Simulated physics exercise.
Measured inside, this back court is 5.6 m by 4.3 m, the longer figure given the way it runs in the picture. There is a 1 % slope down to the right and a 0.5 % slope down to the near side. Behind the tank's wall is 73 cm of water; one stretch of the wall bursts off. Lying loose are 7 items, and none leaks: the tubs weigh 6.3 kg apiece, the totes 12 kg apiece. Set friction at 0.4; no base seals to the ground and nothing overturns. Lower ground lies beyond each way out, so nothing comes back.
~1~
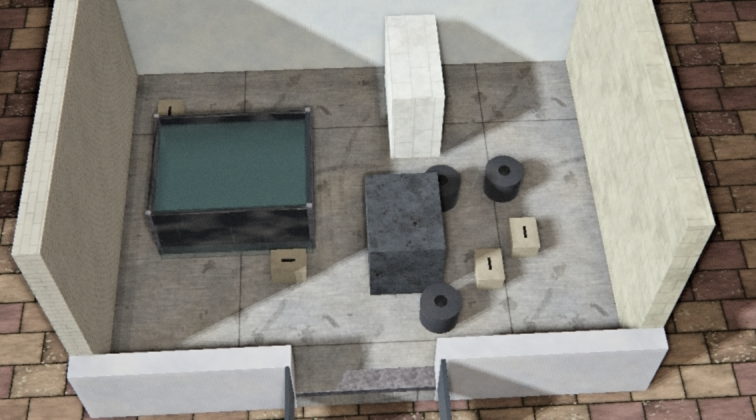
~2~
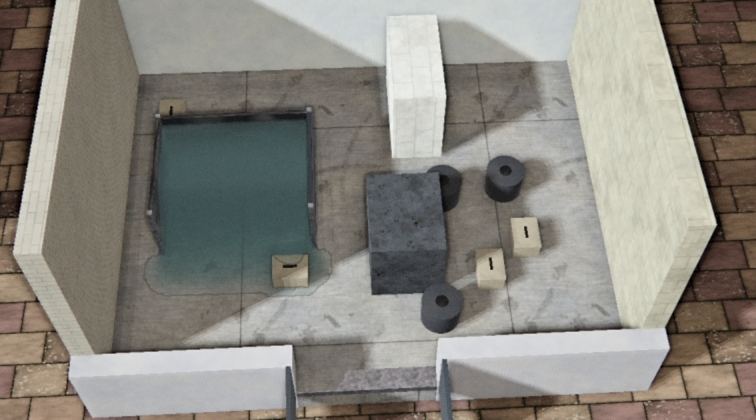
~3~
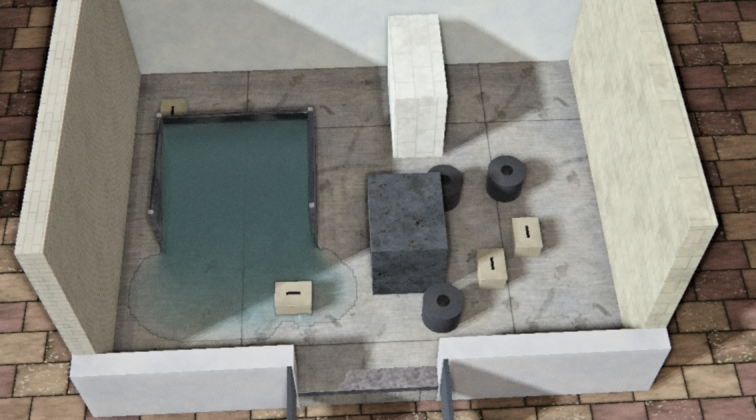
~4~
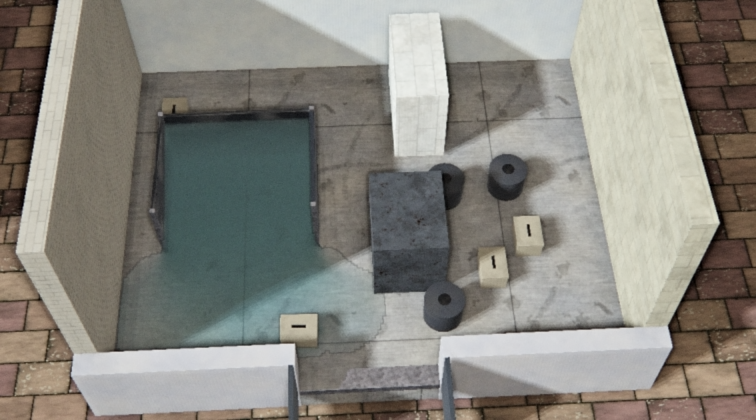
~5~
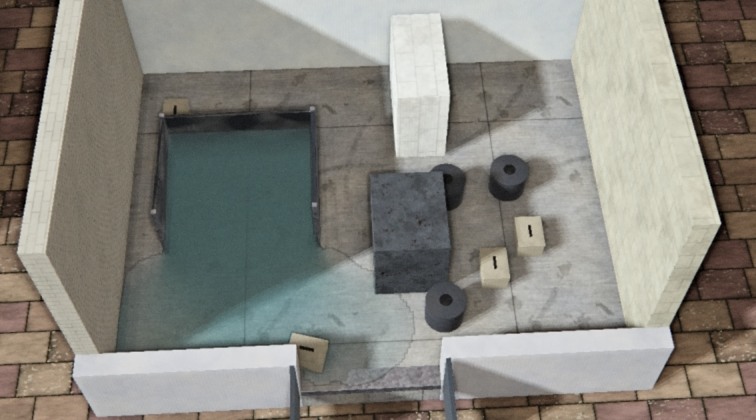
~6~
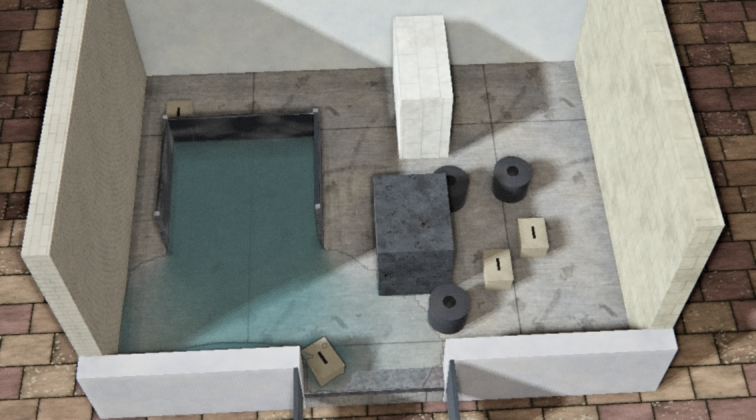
Greenish water poured out of the tank's open near side and spread across the courtyard floor, pushing one pale box toward the near wall, where it turned, while the other objects stayed put.
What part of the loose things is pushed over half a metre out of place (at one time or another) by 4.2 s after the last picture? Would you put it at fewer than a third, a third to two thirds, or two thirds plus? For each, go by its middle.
I would say fewer than a third.
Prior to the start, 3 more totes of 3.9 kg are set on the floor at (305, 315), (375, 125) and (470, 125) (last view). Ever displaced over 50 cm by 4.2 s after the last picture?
In order: Beyond it, within it, within it.
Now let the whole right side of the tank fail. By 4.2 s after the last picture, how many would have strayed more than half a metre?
Then it comes to 4 of them.
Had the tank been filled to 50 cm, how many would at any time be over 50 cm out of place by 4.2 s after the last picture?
In that case the number is 2.
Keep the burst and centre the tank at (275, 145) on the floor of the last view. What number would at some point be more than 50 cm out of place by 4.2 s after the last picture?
The count would be 3.
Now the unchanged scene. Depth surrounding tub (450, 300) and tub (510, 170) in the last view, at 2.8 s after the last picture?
Depth approx. 8 cm / 0 cm.
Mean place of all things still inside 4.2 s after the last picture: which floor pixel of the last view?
They average out to somewhere around (455, 192).
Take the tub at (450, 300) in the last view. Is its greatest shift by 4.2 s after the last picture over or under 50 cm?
Verdict: Exceeding.
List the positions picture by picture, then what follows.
The first frame shows a tote at (288, 261), on the bottom; a tub at (441, 180) rests on the ground; 2.3 m2 under water; 0 of 7 have shifted.
The second frame shows a tote at (290, 266), on the bottom, 8 cm from its start; a tub at (443, 180) rests on the ground; water covers 3.3 m2; 1 of 7 have shifted.
The third frame shows a tote at (293, 294) rests on the ground, 43 cm from its start; a tub at (444, 180) rests on the ground; 4.6 m2 under water; 1 of 7 have shifted.
The fourth frame shows a tote at (298, 327) rests on the ground, 85 cm from its start; a tub at (445, 178), on the bottom; 6.1 m2 under water; 1 of 7 have shifted.
The fifth frame shows a tote at (307, 349) rests on the ground, 112 cm from its start; a tub at (446, 179) rests on the ground; 6.8 m2 under water; 1 of 7 have shifted.
The sixth frame shows a tote at (322, 358) rests on the ground, 123 cm from its start; a tub at (450, 181), on the bottom; 7.3 m2 under water; 1 of 7 have shifted.
Then, 0.4 s after the last picture 1 of 7 are over 50 cm from their spots; 0 afloat.
Then, 1.5 s after the last picture 1 of 7 are over 50 cm from their spots; 0 afloat.
Then, 2.8 s after the last picture 2 of 7 are over 50 cm from their spots; 1 afloat.
Then, 4.2 s after the last picture 2 of 7 are over 50 cm from their spots, and 2 have been at some point; 1 afloat.
